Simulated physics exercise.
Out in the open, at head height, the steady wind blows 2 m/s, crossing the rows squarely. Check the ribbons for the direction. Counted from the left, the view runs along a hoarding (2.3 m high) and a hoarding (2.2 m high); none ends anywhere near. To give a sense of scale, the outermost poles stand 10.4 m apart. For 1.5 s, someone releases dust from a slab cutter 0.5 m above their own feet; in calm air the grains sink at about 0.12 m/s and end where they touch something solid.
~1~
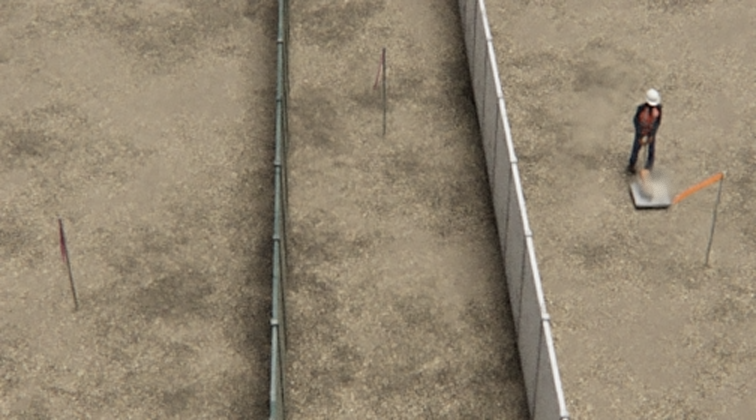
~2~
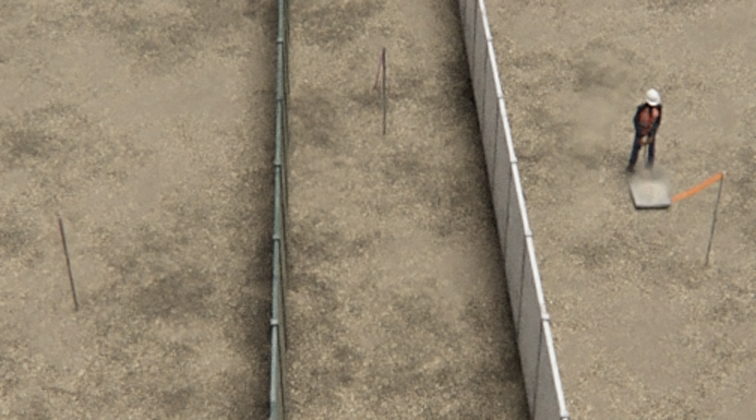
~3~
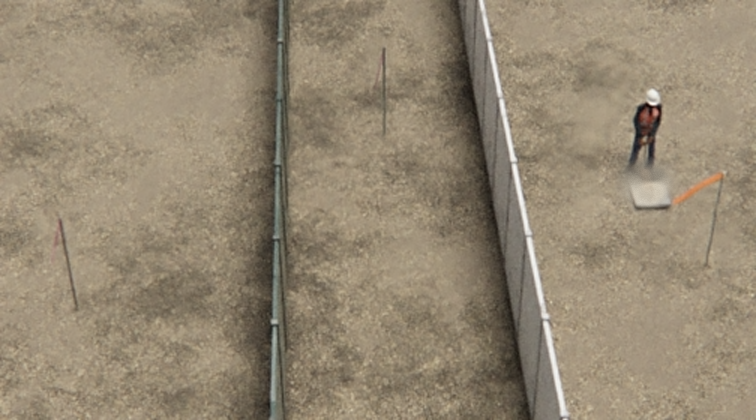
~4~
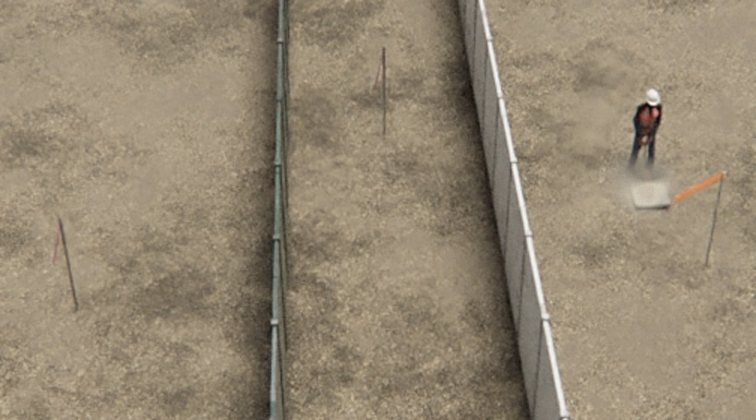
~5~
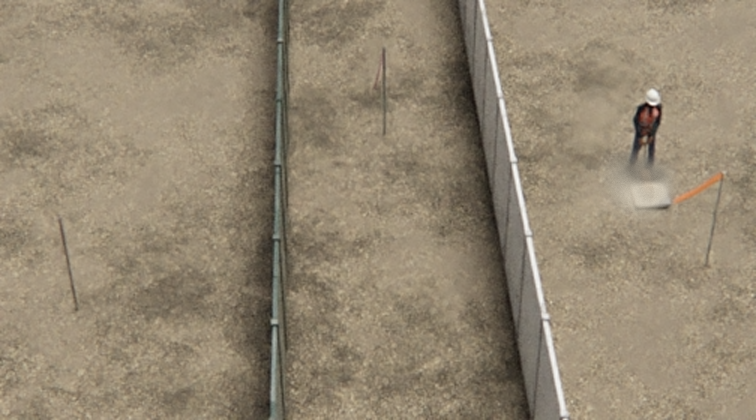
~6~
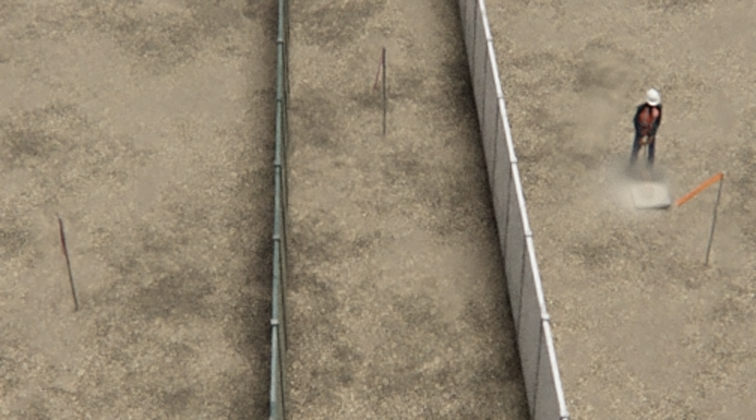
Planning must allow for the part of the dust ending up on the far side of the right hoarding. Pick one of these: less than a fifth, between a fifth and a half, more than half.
I would pick between a fifth and a half.
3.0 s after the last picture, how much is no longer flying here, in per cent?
It comes to around 25 %.
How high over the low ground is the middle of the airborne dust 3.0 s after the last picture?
Roughly 0.8 m up.
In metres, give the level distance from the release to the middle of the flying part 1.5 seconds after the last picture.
Reading: Near 0.5 m.
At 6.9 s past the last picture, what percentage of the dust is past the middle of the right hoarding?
I'd say roughly 30 %.
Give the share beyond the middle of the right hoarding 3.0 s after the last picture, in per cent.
Share: Around 5 percent.
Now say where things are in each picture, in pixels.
The first picture shows the left ribbon ends at (64, 263), hanging almost straight, the dust in the air spans x = 645 to 665 around y = 185 and it comes from (653, 190).
The second picture shows the right ribbon ends at (672, 200), leaning 60 degrees to the left and the dust in the air spans x = 640 to 660 around y = 185.
The third picture shows the inner ribbon ends at (375, 90), hanging almost straight, the dust in the air spans x = 630 to 660 around y = 185 and the top of the right hoarding crosses (503, 108).
The fourth picture shows the left ribbon ends at (53, 265), leaning 15 degrees to the left and the dust in the air spans x = 625 to 660 around y = 185.
The fifth picture shows the right ribbon ends at (675, 202), leaning 50 degrees to the left and the dust in the air spans x = 615 to 660 around y = 185.
The sixth picture shows the inner ribbon ends at (374, 90), hanging almost straight, the dust in the air spans x = 610 to 660 around y = 185 and the top of the right hoarding crosses (503, 108).
Then, 1.5 s after the last picture, 93 % is in the air or yet to come; 0 % is beyond the right hoarding; the middle of what still flies is 0.5 m above the low ground, near (613, 186).
Then, 3.0 s after the last picture, 76 % is in the air or yet to come; 5 % is beyond the right hoarding; the middle of what still flies is 0.7 m above the low ground, near (573, 176).
Then, 6.9 s after the last picture, 50 % is in the air or yet to come; 31 % is beyond the right hoarding; the middle of what still flies is 2.4 m above the low ground, near (377, 102).
Then, 19.0 s after the last picture, 24 % is in the air or yet to come; 40 % is beyond the right hoarding.
Then, 44.0 s after the last picture, 1 % is in the air or yet to come; 40 % is beyond the right hoarding.
